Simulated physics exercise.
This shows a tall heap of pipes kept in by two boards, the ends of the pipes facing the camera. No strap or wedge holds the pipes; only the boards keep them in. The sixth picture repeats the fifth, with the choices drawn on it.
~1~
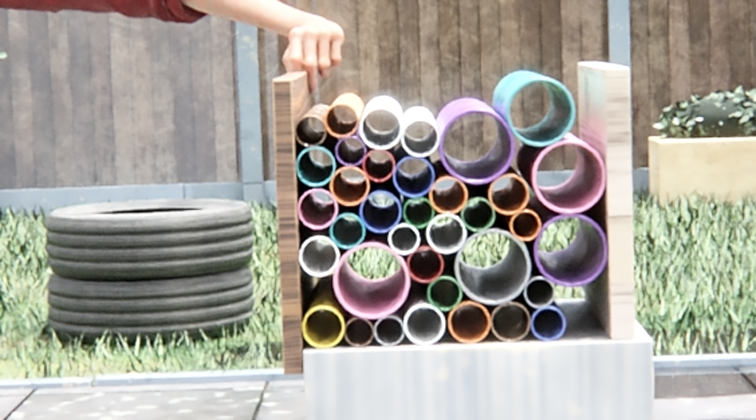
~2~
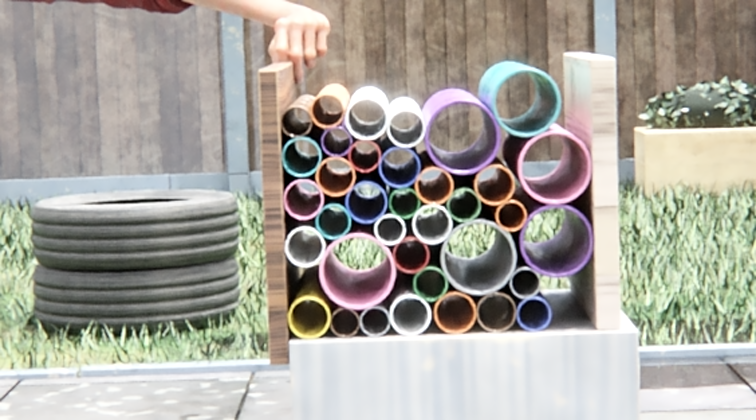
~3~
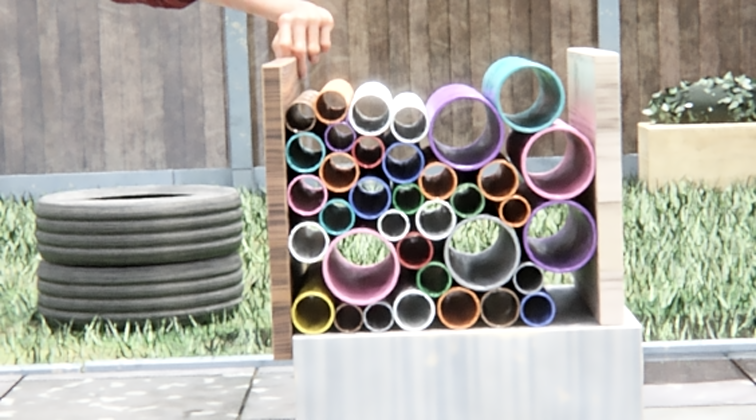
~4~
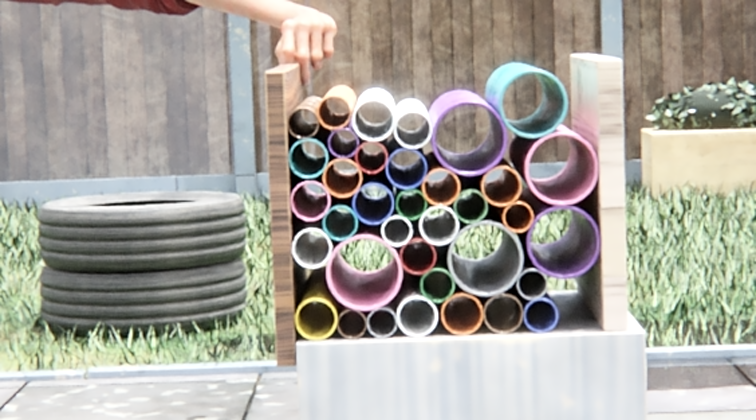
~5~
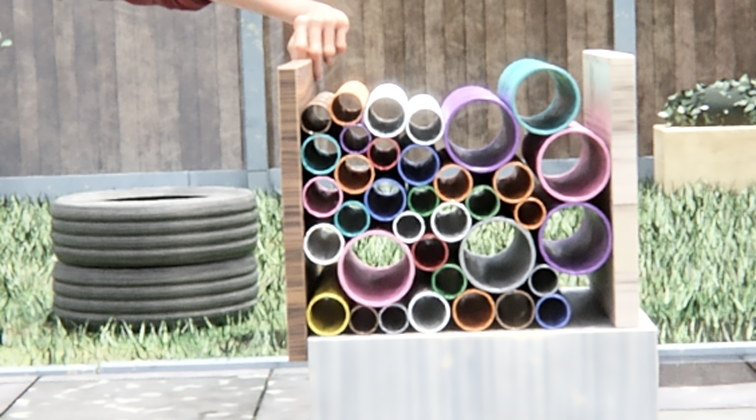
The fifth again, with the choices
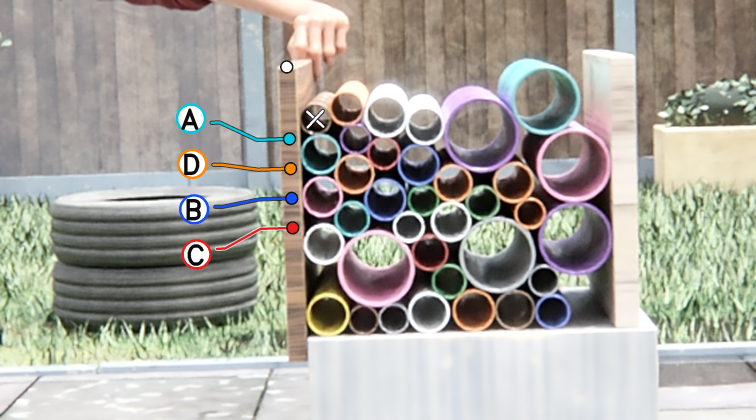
A tall heap of open-ended pipes in purple, teal, pink, orange, white and blue fills the space between two upright boards on a pale block, seen from the front in a yard. Stacked black tyres sit on grass at left before a wooden fence, a planter at right. A hand stays at the left board's top as the view shifts slightly left, then right; the pipes stay still.
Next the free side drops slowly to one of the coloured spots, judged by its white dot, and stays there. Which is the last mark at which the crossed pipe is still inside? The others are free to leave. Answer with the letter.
Stop at D.
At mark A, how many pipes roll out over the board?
With A, none.
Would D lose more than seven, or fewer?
At D, fewer than seven.
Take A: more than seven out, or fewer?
It loses fewer than seven.
On the copy, A at (289, 139); B at (292, 198); C at (293, 228); D at (291, 169); the cross at (315, 119); the white dot at (287, 67).
On D. First, top of the board (300, 117).
Then, top of the board (301, 168).
Finally, top of the board (301, 168), none out over the board, the crossed one still inside.
By contrast, A keeps the crossed one inside; B lets the crossed one out; C lets the crossed one out.
